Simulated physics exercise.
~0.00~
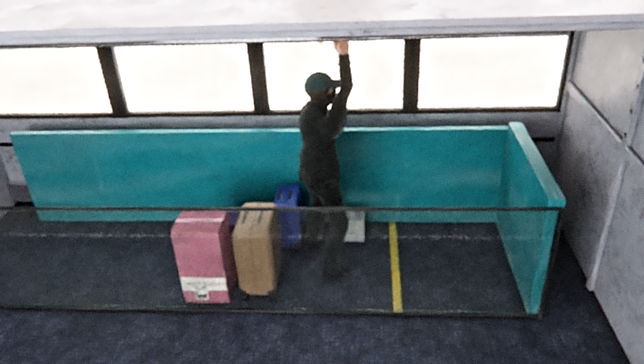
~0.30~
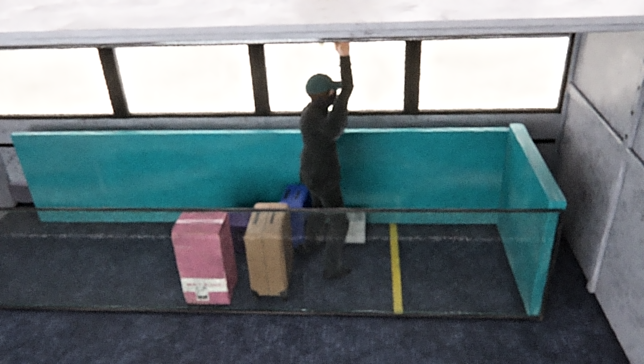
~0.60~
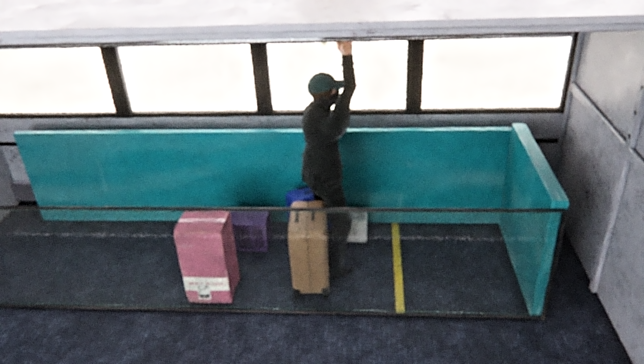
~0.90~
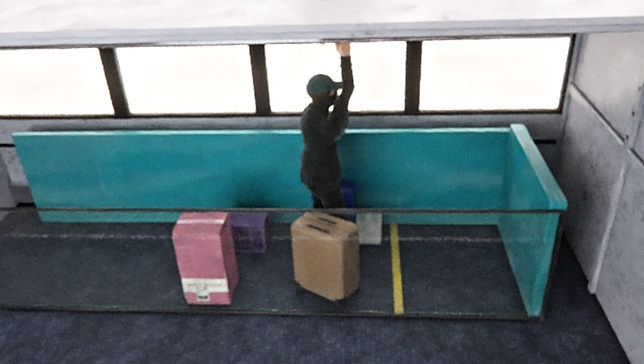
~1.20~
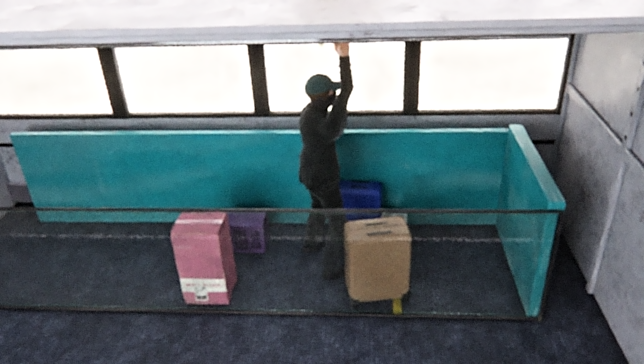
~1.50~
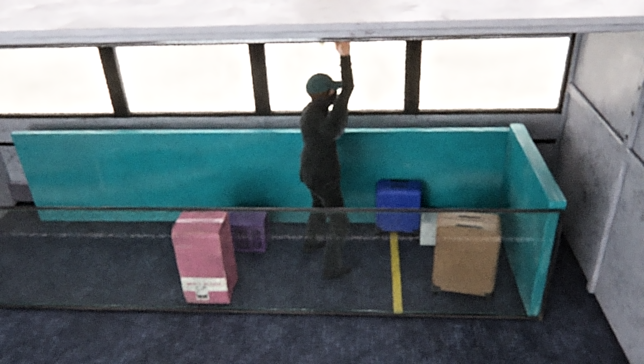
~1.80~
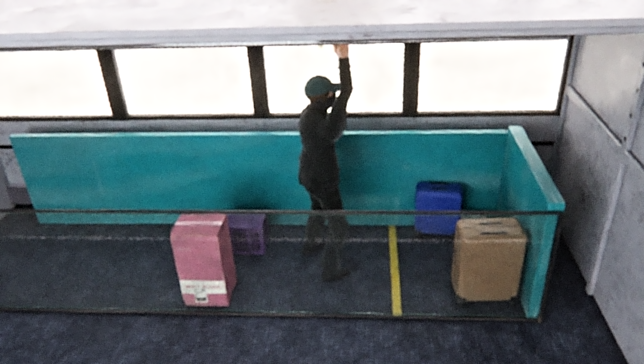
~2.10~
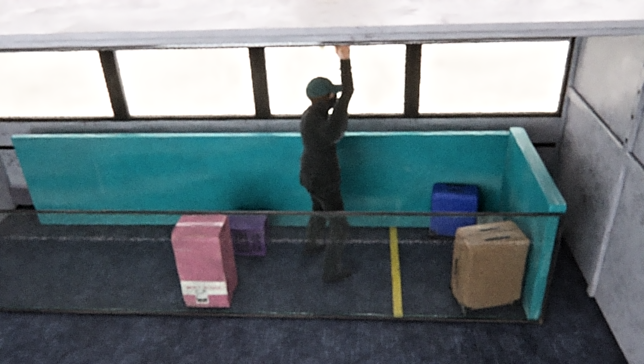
In a bus luggage bay, brown and blue wheeled cases roll right past a braced passenger, crossing the yellow line while a pink bag stays put.
